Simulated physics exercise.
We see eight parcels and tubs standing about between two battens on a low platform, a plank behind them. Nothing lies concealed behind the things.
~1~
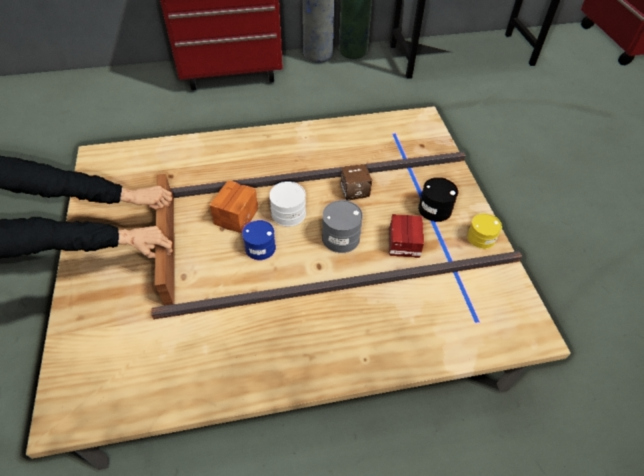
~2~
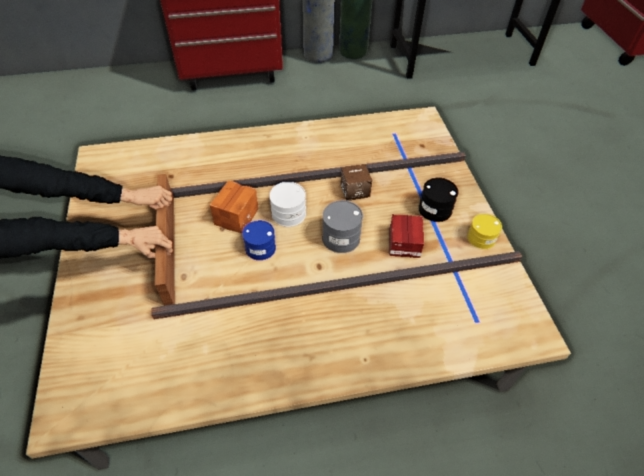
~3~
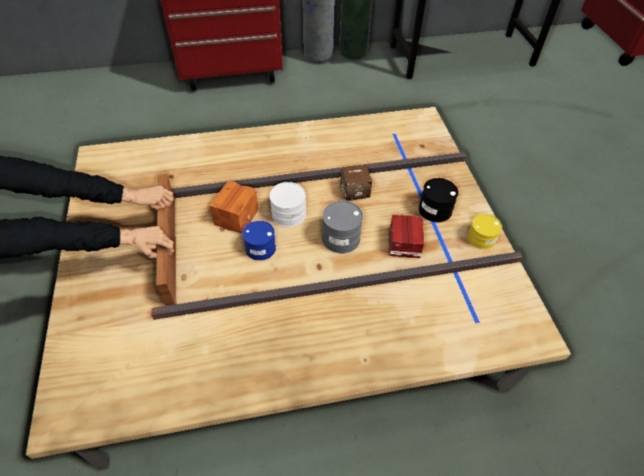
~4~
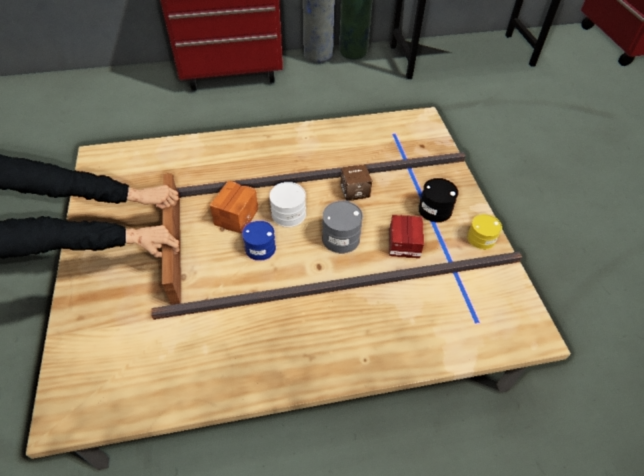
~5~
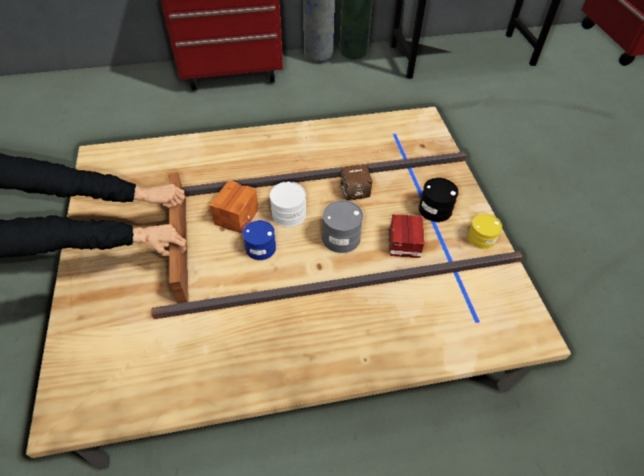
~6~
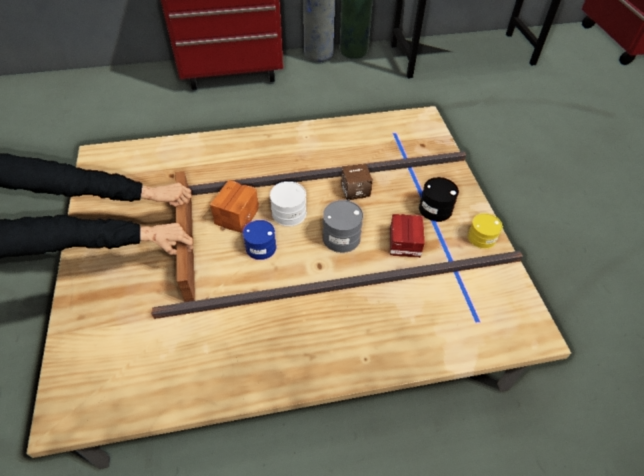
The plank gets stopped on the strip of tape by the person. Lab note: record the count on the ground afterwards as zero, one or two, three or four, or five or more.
I foresee one or two drops here.
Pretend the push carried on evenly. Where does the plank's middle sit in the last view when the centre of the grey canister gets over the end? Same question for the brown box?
Roughly (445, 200); for the second one, roughly (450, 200).
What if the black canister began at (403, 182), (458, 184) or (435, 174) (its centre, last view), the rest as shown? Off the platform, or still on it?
At the three spots, the black canister tips over, tips over and tips over.
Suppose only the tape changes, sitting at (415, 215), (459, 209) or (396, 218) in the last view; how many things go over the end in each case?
Result per try: 0; 5; 0.
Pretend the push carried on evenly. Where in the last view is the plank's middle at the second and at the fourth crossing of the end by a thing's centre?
At (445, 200) for the second, at (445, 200) for the fourth.
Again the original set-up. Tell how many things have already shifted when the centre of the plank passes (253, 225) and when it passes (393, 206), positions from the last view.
At the one place 3, at the other 7.
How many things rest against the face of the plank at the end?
It adds up to 3.
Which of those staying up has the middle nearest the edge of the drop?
That would be the yellow canister.
Soon after, none off yet; yellow canister at rest near (485, 231); black canister at rest near (439, 199); red box at rest near (407, 236).
After that, none off yet; yellow canister at rest near (485, 231); black canister at rest near (439, 199); red box displaced a little near (414, 236).
And then, none off yet; yellow canister at rest near (485, 231); black canister displaced about its own width near (464, 199); red box displaced about its own width near (455, 245).
In the end, the number that fall off is one or two; gone, black canister.
